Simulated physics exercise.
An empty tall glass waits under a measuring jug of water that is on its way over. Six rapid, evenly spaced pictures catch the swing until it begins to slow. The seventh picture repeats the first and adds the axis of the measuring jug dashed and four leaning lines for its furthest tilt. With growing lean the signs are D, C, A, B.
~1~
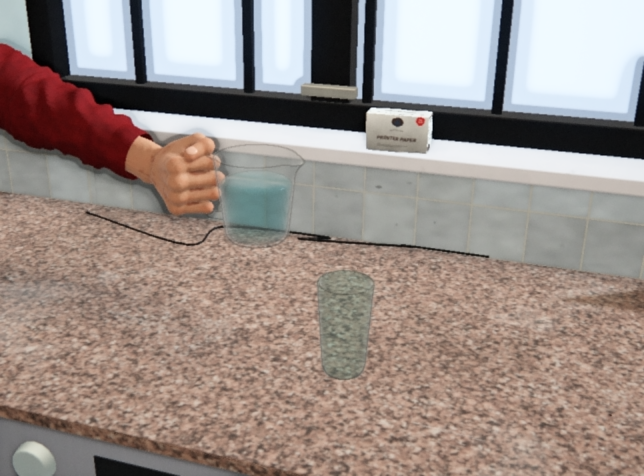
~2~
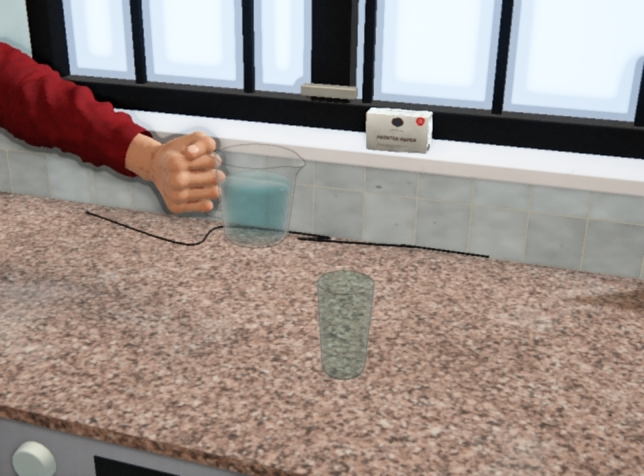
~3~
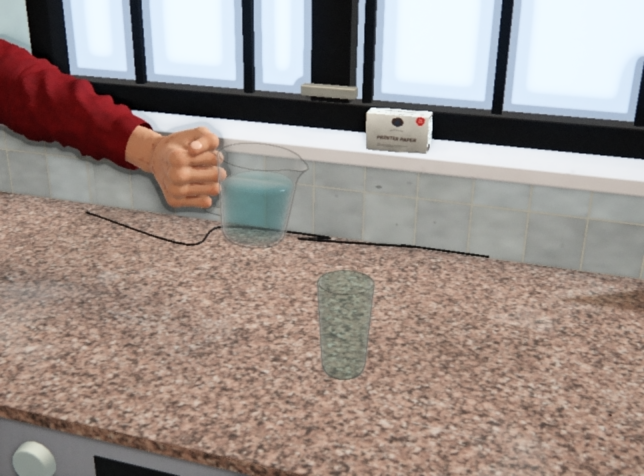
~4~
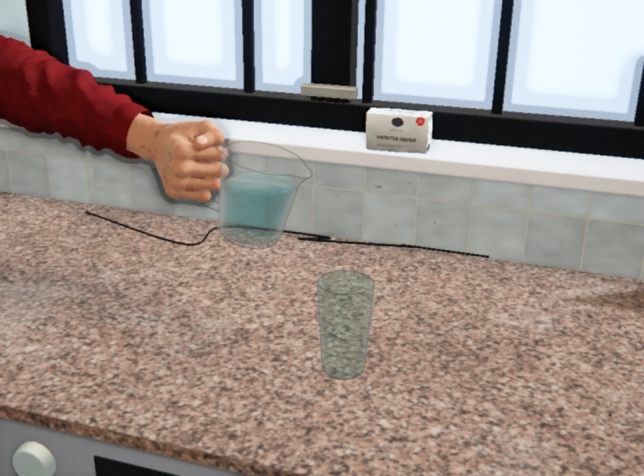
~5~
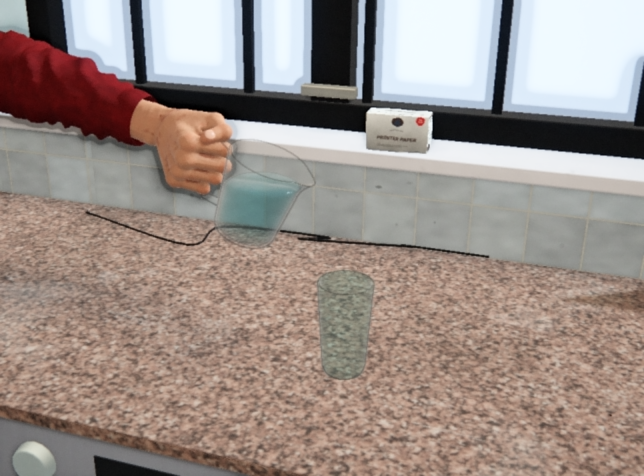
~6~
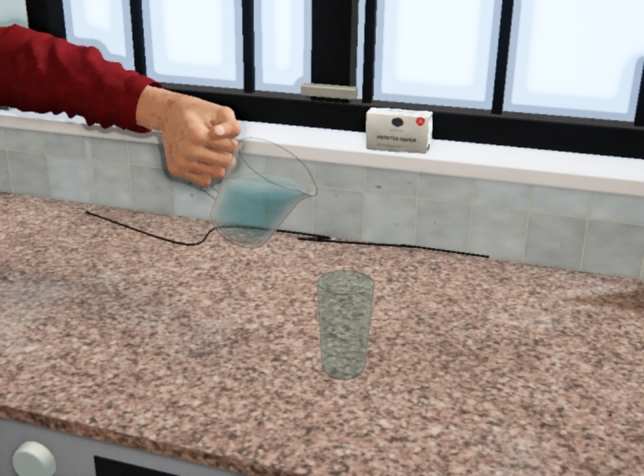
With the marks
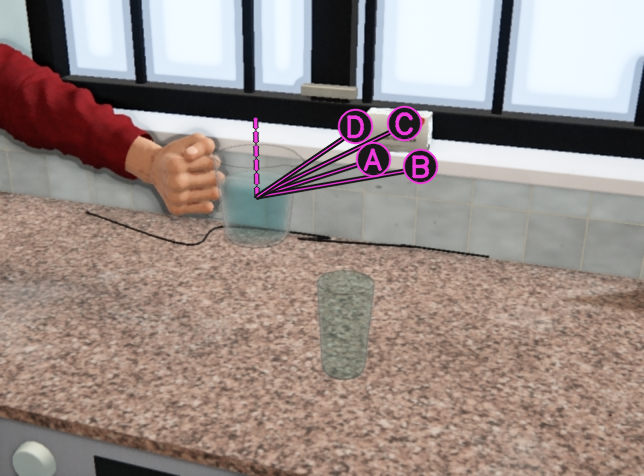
A kitchen counter of speckled pinkish-brown stone is seen from slightly above, with pale tiles, a white sill and a dark-framed window behind. A red-sleeved arm at left grips a clear jug of bluish water, while an empty tall glass stands near the centre and a small white box sits on the sill. The hand, at first nearly still, gradually tilts the jug rightward, the camera staying fixed.
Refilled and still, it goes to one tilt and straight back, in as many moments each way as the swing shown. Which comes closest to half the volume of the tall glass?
Take C.
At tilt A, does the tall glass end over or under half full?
Over.
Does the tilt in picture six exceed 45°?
No.
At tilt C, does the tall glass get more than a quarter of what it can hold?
Yes.
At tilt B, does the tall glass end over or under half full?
Over.
On the marked copy, A at (356, 164); B at (403, 171); C at (389, 132); D at (342, 138).
For tilt A, the tall glass ends with about 69 % of what it can hold.
For tilt B, the tall glass ends with about 86 % of what it can hold.
For tilt C, the tall glass ends with about 50 % of what it can hold.
For tilt D, the tall glass ends with about 32 % of what it can hold.
